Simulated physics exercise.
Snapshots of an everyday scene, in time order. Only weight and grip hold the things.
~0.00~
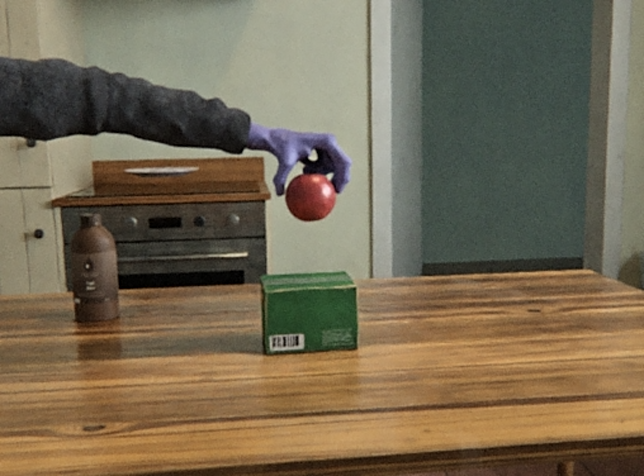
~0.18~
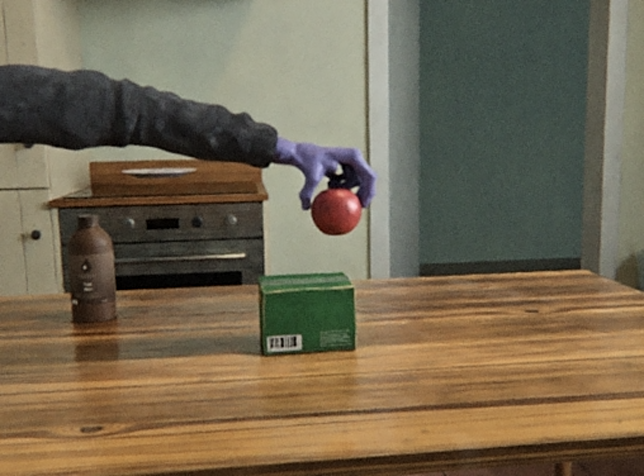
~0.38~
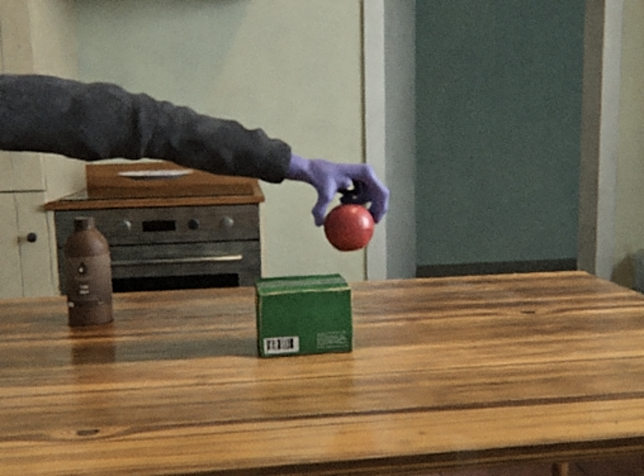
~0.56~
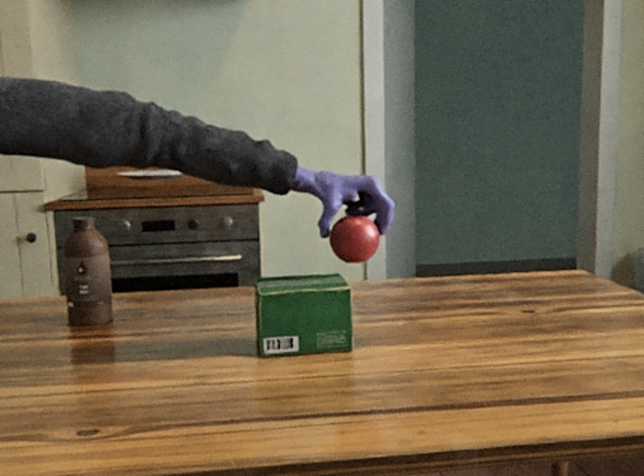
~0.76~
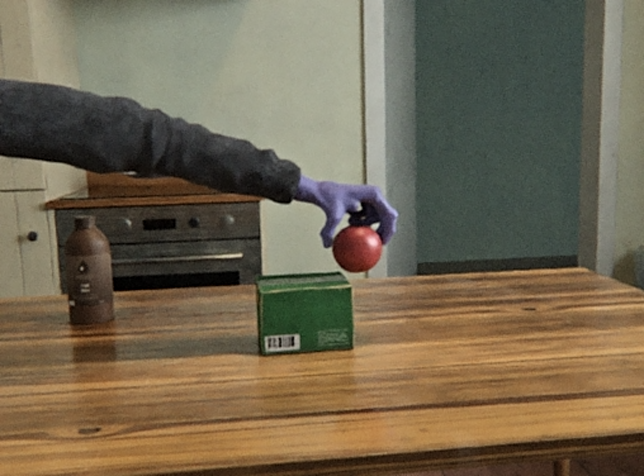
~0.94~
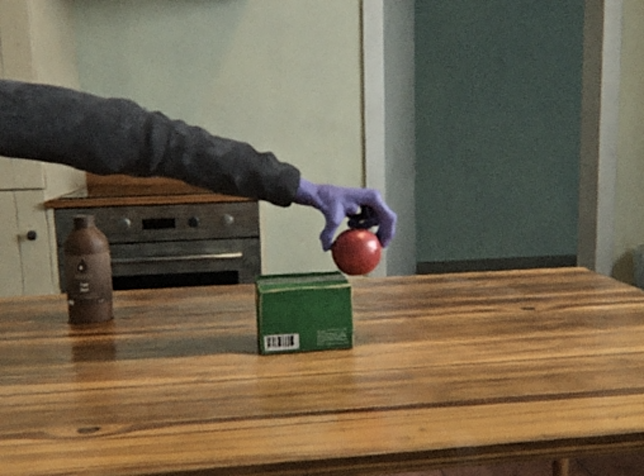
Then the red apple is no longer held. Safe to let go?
Insecure.
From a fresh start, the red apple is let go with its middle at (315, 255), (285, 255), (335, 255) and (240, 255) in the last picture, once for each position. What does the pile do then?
The pile does not fall in the first case, does not fall in the second, does not fall in the third and goes down in the fourth.
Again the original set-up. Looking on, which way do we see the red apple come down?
Result: Further right.
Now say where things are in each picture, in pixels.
The first picture shows coming down; red apple (310, 197); brown bottle (94, 266).
The second picture shows coming down; red apple (336, 211); brown bottle (91, 267).
The third picture shows coming down; red apple (349, 228); brown bottle (88, 270).
The fourth picture shows coming down; red apple (354, 239); brown bottle (87, 270).
The fifth picture shows coming down; red apple (357, 249); brown bottle (89, 268).
The sixth picture shows in place under the hand; red apple (356, 252); brown bottle (88, 268).
Around 1.24 s, red apple now fallen.
Around 2.34 s, nothing new.
Finally (4.0 s), fallen, red apple; the other 2 still in place. Final places as the last picture's camera would see them, red apple near (388, 313). The pile loses its balance.
